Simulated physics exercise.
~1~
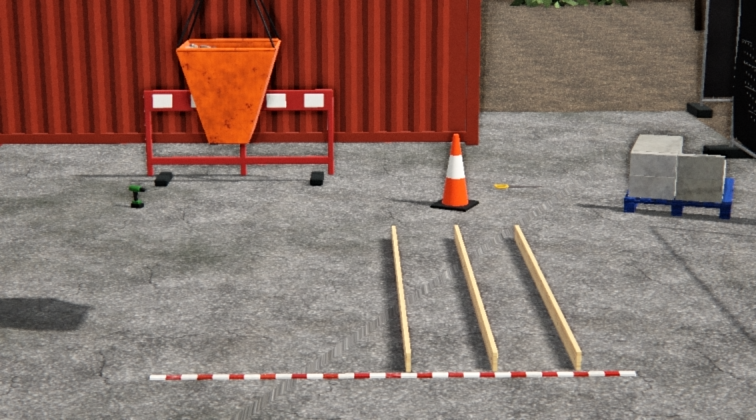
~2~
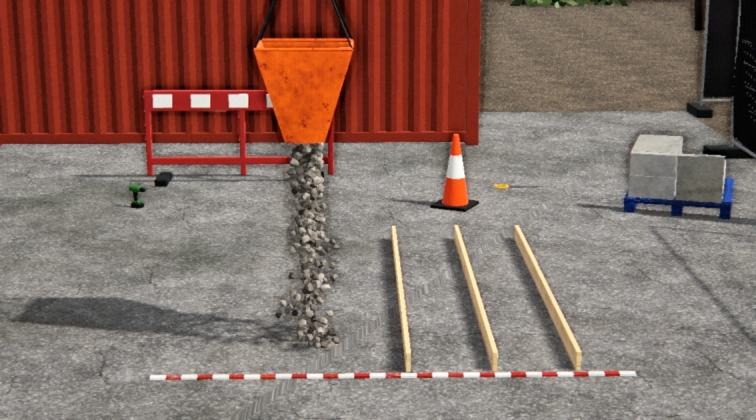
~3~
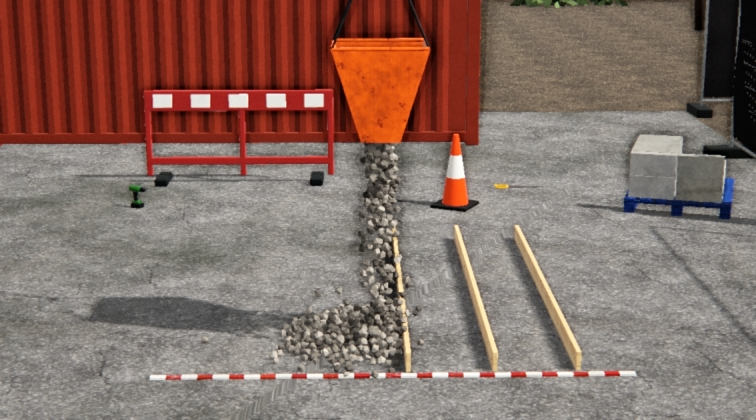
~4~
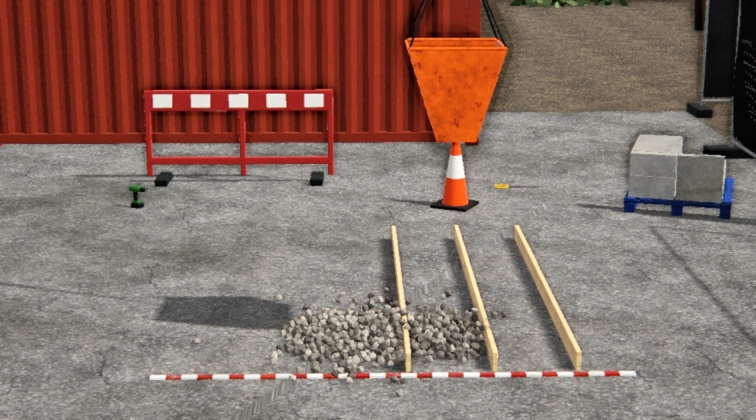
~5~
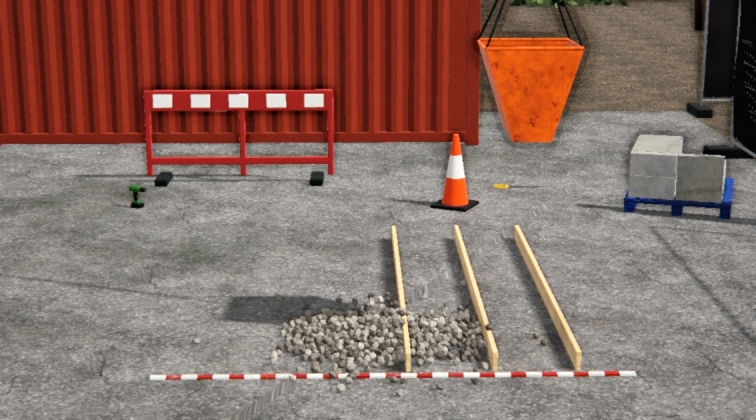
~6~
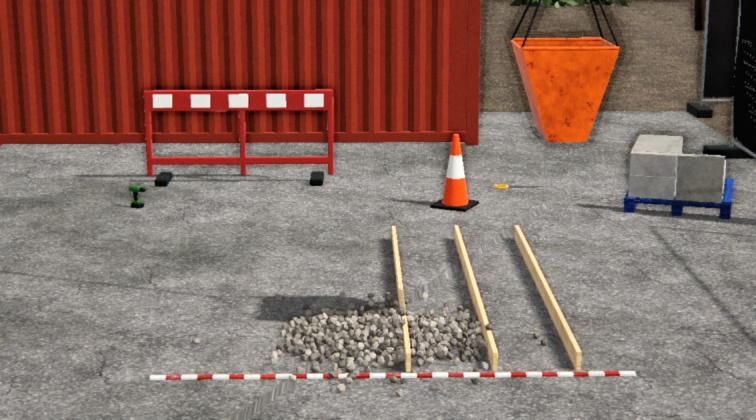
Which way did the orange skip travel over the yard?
The orange skip travelled to the right.
